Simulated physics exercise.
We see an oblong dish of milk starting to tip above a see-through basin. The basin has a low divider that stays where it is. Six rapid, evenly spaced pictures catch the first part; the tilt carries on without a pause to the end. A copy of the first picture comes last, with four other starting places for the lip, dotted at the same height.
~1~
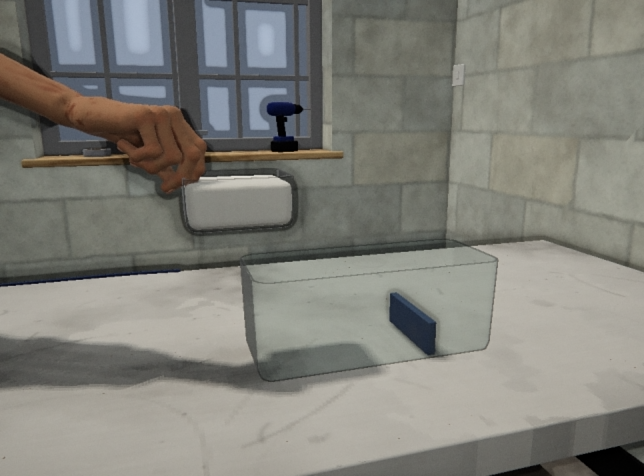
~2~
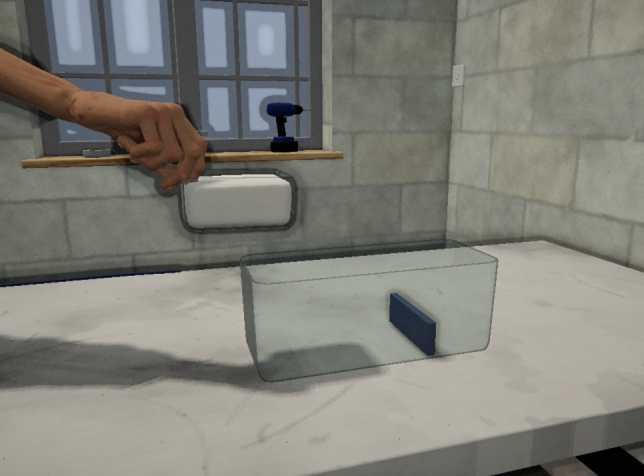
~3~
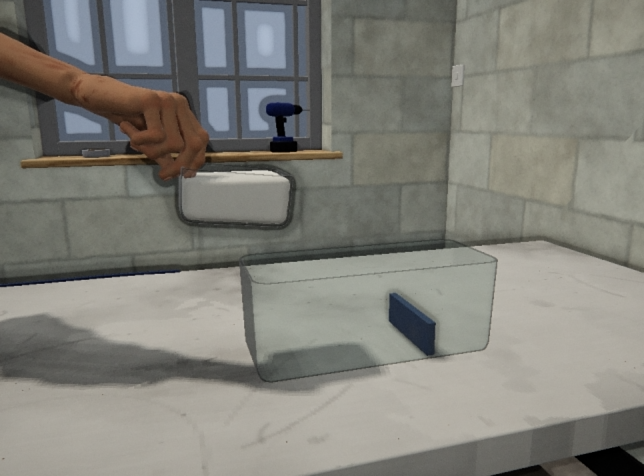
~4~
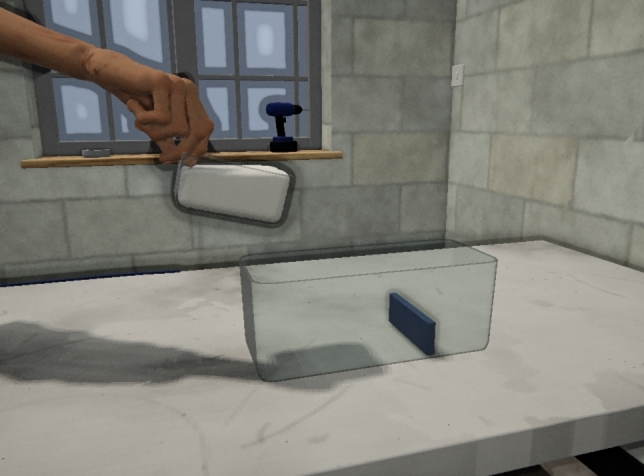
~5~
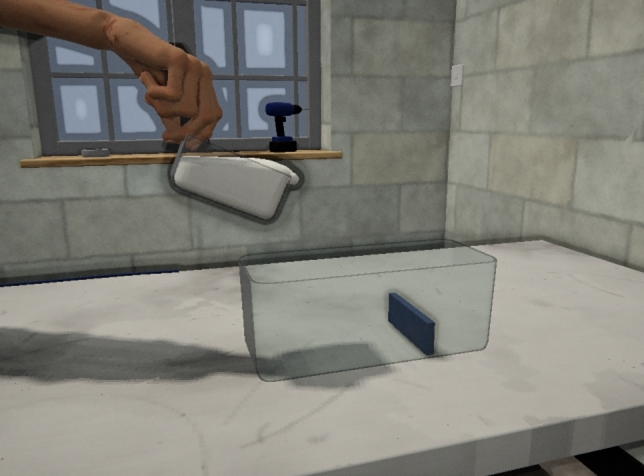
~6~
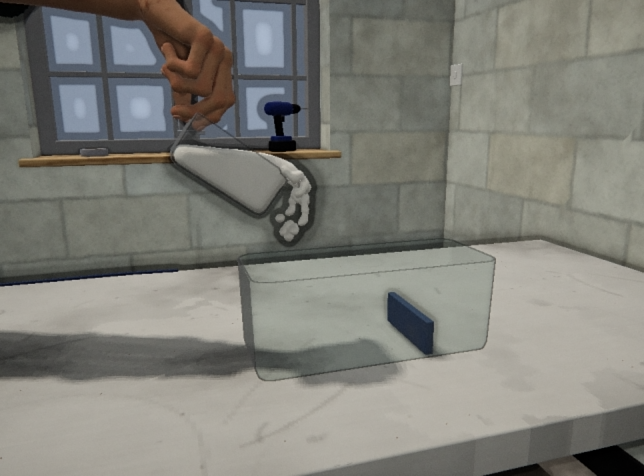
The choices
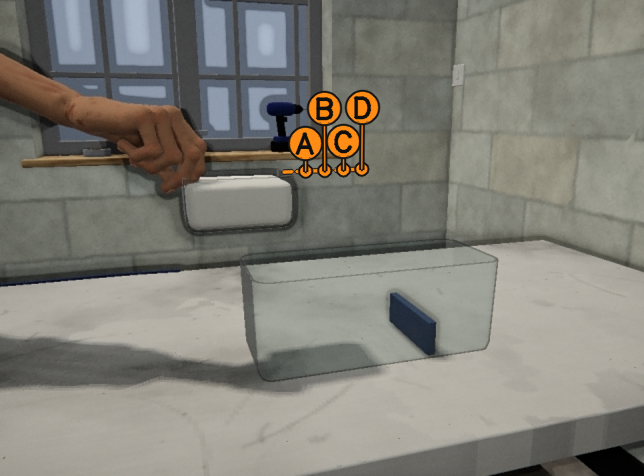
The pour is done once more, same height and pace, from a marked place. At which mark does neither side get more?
C beats the others.
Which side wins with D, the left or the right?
The right side.
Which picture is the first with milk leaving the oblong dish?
Picture 5.
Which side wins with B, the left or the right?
The left side.
On the marked copy, A at (305, 171); B at (324, 170); C at (343, 169); D at (361, 169).
For place A, about 91 % ends left of the wall and 5 % right of it; 4 % is lost outside.
For place B, about 83 % ends left of the wall and 14 % right of it; 3 % is lost outside.
For place C, about 46 % ends left of the wall and 50 % right of it; 3 % is lost outside.
For place D, about 22 % ends left of the wall and 75 % right of it; 3 % is lost outside.
